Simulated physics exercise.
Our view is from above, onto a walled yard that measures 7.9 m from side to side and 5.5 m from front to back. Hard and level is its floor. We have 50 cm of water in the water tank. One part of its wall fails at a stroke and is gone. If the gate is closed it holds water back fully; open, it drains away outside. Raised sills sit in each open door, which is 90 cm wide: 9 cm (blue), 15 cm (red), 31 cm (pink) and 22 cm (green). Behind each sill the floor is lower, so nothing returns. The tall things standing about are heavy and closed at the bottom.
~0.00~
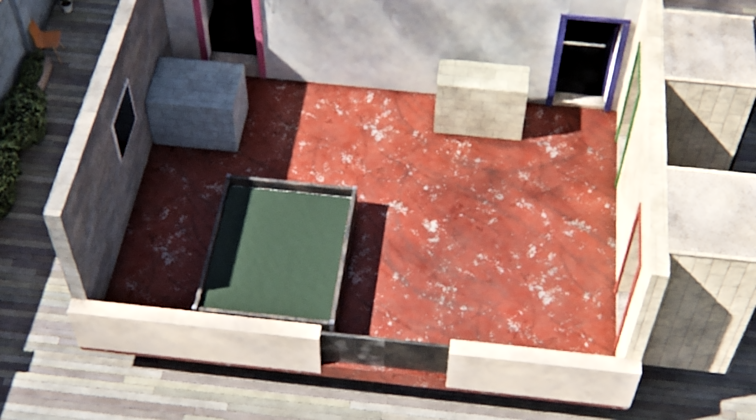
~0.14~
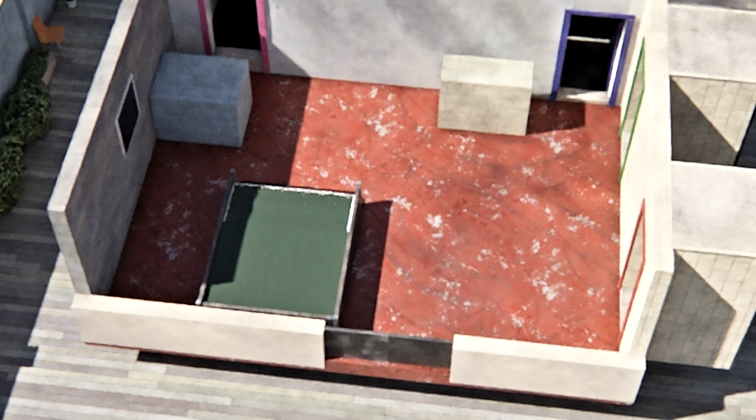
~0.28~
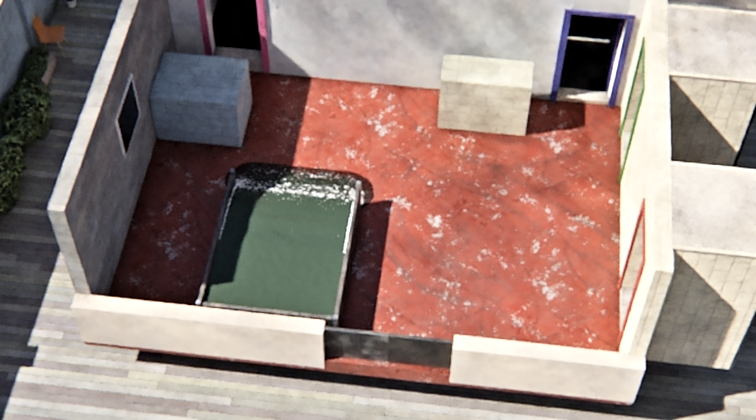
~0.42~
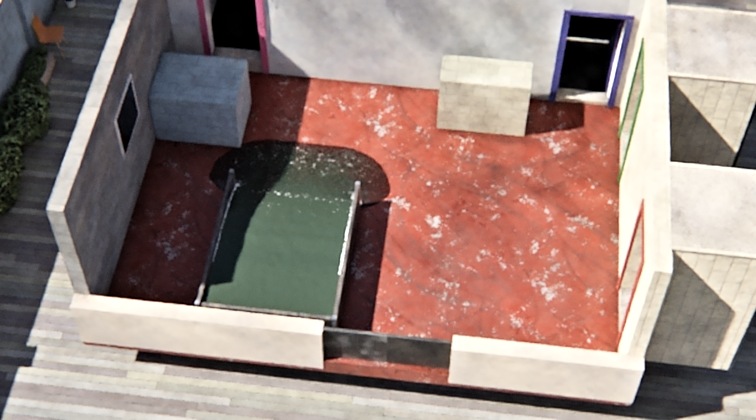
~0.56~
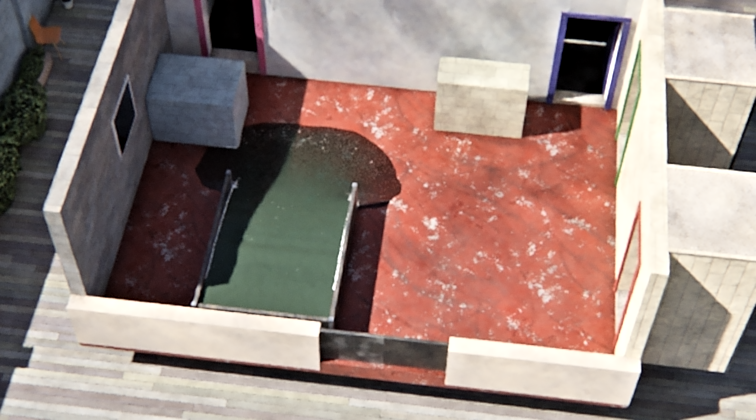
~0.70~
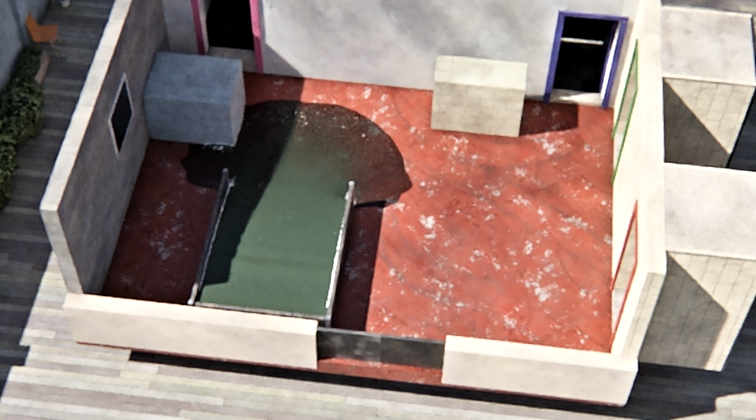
The clip shows a walled yard with a red floor seen from above, where the far side of a tank of green water gives way and water pours out, spreading across the floor in a widening dark, rounded sheet.
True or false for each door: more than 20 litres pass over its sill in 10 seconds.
Per door: The blue door: False; the red door: False; the pink door: False; the green door: False.
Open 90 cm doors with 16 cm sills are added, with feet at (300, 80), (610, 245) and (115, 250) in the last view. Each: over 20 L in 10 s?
Well, the first is on the high side, the second is on the low side, and the third is on the low side.
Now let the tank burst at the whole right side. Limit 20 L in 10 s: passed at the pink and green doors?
With respect to that limit, pink ends up inside it, green ends up inside it.
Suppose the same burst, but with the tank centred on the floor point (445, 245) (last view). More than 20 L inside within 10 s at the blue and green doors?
So the blue door tops the limit and the green door keeps within it.
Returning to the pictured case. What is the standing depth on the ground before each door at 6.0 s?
In centimetres - blue: 6, red: 7, pink: 16, green: 7.
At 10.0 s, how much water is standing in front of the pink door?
The depth there is around 4.5 cm.
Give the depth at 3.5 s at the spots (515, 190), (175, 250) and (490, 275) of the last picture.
I'd read it as roughly 0, 1 and 0 cm, in that order.
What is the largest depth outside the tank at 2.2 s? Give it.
Max depth: About 32 centimetres.
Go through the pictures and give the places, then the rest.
The first frame shows still water, 50 cm deep, in the water tank at (278, 249).
In the second frame, water pours out on the water tank's far side and has run 1.0 m, to a hidden place; typically 4 cm deep outside, 50 cm at the water tank's back.
In the third frame, the front is at a hidden place, 1.2 m from the gap on the water tank's far side; 1.2 m2 of floor is under water; 50 cm left at the back of the water tank.
In the fourth frame, the front is at (225, 162), 1.5 m from the gap on the water tank's far side; 2.6 m2 of floor is under water; 50 cm left at the back of the water tank.
In the fifth frame, the front is at (215, 149), 1.8 m from the gap on the water tank's far side; 3.8 m2 of floor is under water; 50 cm left at the back of the water tank.
In the sixth frame, the front is at (340, 110), 2.2 m from the gap on the water tank's far side; 5.2 m2 of floor is under water; 50 cm left at the back of the water tank.
After 1.4 s water covers 25 % of the floor and is deepest (30 cm) near (272, 77); blue door not reached, red door not reached, pink door 8 cm at the sill, 0 L in, green door not reached.
After 2.2 s water covers 30 % of the floor and is deepest (32 cm) near (270, 85); blue door not reached, red door not reached, pink door 18 cm at the sill, 0 L in, green door not reached.
After 3.5 s water covers 45 % of the floor and is deepest (34 cm) near (176, 91); blue door 6 cm at the sill, 0 L in, red door not reached, pink door 17 cm at the sill, 0 L in, green door not reached.
After 6.0 s water covers 85 % of the floor and is deepest (18 cm) near (429, 116); blue door 6 cm at the sill, 1 L in, red door 7 cm at the sill, 0 L in, pink door 16 cm at the sill, 0 L in, green door 7 cm at the sill, 0 L in.
After 10.0 s water covers 95 % of the floor and is deepest (13 cm) near (578, 376); blue door 6 cm at the sill, 2 L in, red door 12 cm at the sill, 0 L in, pink door 4 cm at the sill, 0 L in, green door 4 cm at the sill, 0 L in.
